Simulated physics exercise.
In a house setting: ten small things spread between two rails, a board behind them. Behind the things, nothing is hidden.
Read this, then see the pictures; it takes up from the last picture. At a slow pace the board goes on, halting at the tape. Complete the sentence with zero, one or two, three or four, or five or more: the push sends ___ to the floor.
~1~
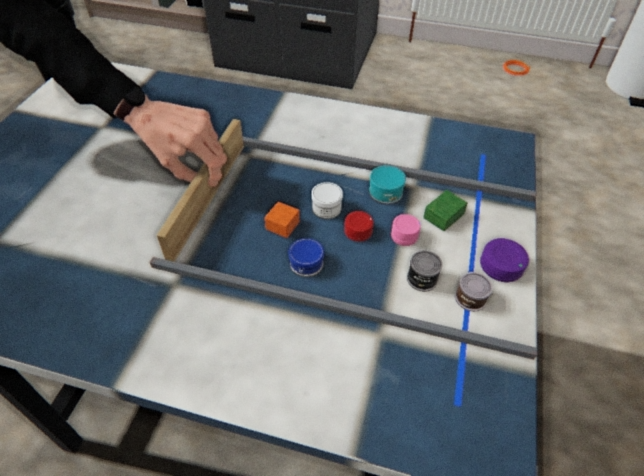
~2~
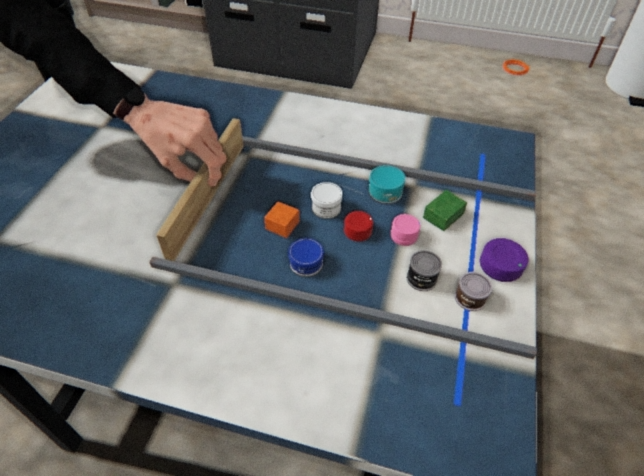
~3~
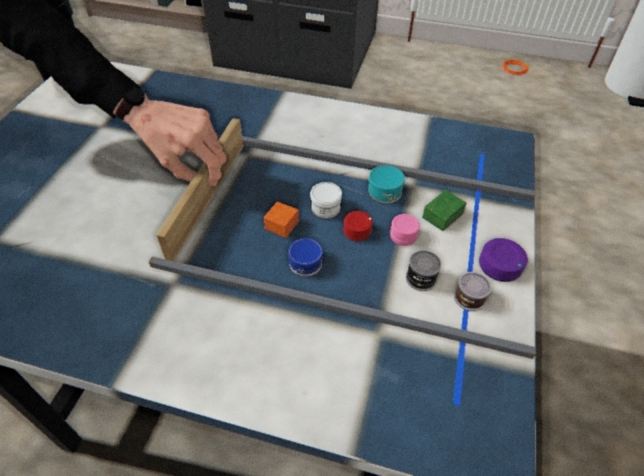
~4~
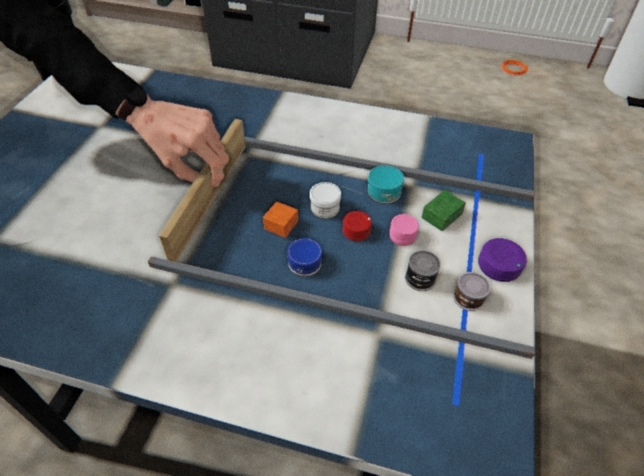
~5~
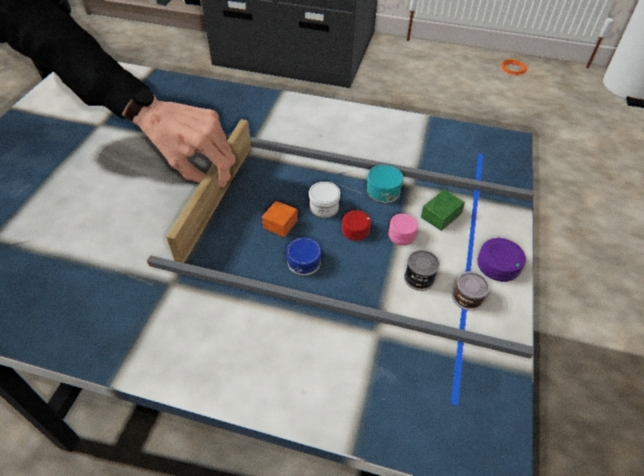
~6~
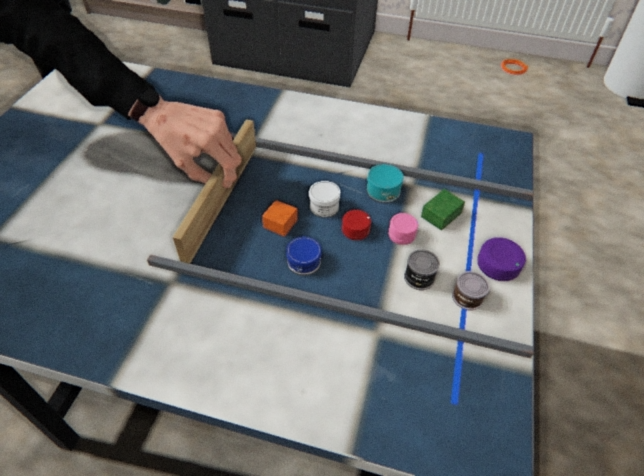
The push sends one or two to the floor.
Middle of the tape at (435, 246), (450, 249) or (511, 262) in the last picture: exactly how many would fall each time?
First 0, then 0, then 6.
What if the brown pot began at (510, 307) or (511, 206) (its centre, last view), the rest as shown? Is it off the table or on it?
In the two tries the brown pot is not knocked off and is not knocked off, in that order.
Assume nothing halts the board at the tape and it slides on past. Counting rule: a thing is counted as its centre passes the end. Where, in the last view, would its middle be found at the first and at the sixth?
At (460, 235) for the first, at (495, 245) for the sixth.
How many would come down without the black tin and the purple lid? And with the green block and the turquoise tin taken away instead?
Counts - first: 0; second: 1.
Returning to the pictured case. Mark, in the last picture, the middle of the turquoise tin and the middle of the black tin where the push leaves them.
Final spots - turquoise tin (495, 204), black tin (512, 281).
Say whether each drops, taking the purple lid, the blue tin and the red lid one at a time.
Purple lid: Down; blue tin: Up; red lid: Up.
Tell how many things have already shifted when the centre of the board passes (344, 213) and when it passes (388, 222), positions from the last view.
At the first spot the count is 5, and at the second it is 7.
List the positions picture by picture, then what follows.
The first frame shows purple lid (504, 260); brown pot (473, 292); green block (445, 211); board (206, 185); tape (473, 255).
The second frame shows brown pot (473, 292); pink lid (406, 230).
The third frame shows green block (444, 210); red lid (358, 226).
The fourth frame shows purple lid (502, 260); white pot (325, 201).
The fifth frame shows brown pot (470, 291); orange block (280, 219).
The sixth frame shows purple lid (501, 259); brown pot (470, 291); green block (443, 209); board (220, 186); tape (470, 253).
Soon after, none off yet; purple lid at rest near (501, 259); brown pot at rest near (470, 291); green block at rest near (443, 209).
In the end, the number that fall off is one or two; gone, purple lid.
